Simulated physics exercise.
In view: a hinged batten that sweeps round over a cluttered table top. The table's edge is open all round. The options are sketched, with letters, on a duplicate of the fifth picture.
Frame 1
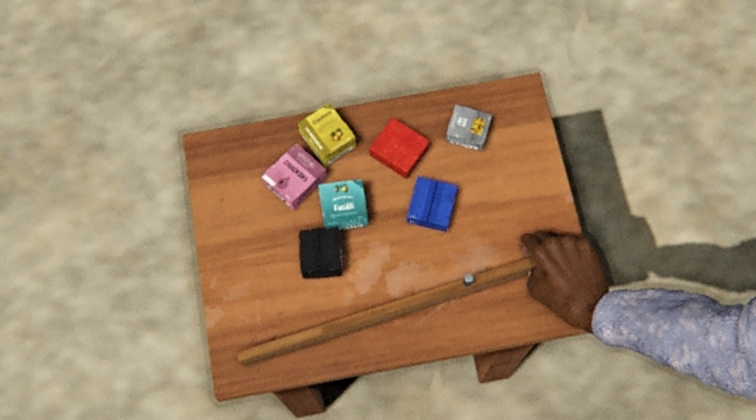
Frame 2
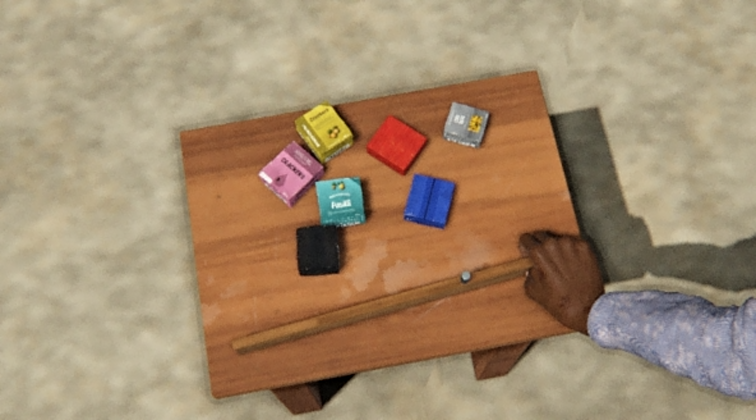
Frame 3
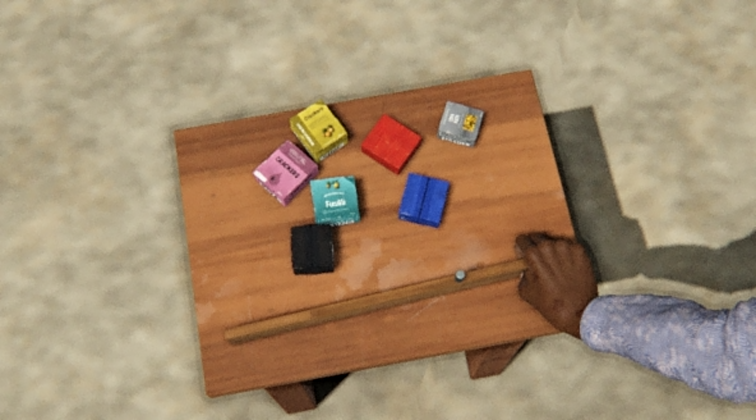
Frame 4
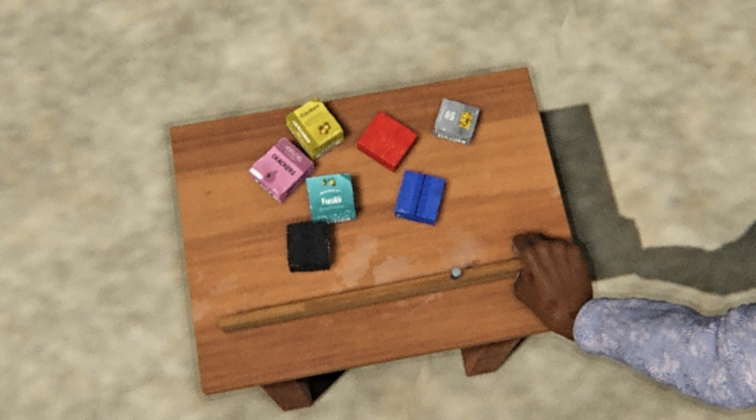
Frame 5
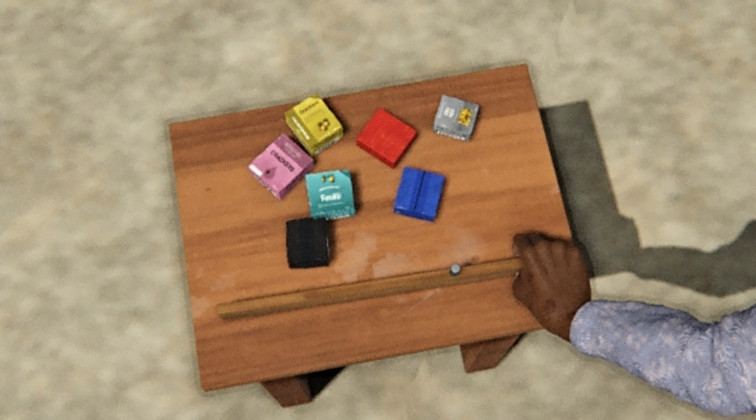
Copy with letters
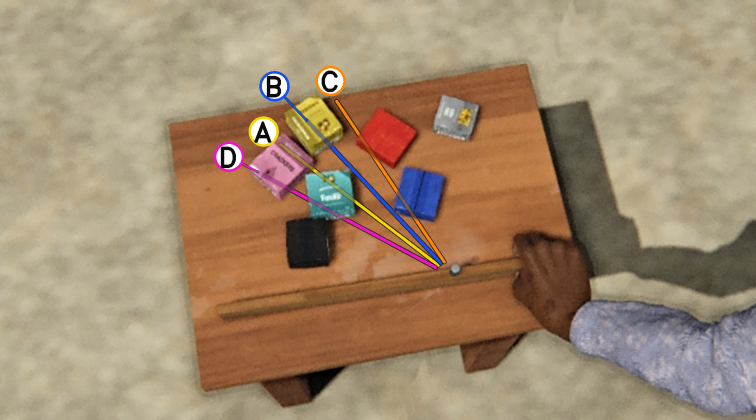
At first, a hand holds the right end of a wooden batten lying across the lower part of a small table, below seven small coloured packets and blocks. The batten then swings slowly clockwise, its left end rising a little toward the black box, while the packets keep their places on the tabletop.
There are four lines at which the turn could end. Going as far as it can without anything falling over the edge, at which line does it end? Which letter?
Stop at A.
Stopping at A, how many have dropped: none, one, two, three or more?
In all, none.
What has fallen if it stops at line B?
The yellow packet goes over.
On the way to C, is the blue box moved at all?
By then, yes.
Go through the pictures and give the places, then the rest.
Grey packet (469, 128); turquoise packet (343, 205); pink box (295, 176), in the first frame.
Arm (345, 313); blue box (429, 202), in the second frame.
Arm (338, 307); black box (312, 249), in the third frame.
Arm (333, 300); grey packet (456, 122), in the fourth frame.
Arm (332, 291); pink box (282, 166); blue box (419, 195); red block (387, 138), in the fifth frame.
On the marked copy, A at (358, 203); B at (372, 190); C at (389, 179); D at (345, 219).
Following A. Soon after the start, arm (333, 255); turquoise packet (332, 191); black box (312, 231).
Later, arm (345, 220); red block (393, 132); pink box (284, 161).
In the end, arm (358, 200); yellow packet (336, 99); pink box (306, 131); nothing has fallen.
As for the rest, B drops the yellow packet; C drops the yellow packet; D is safe but short.
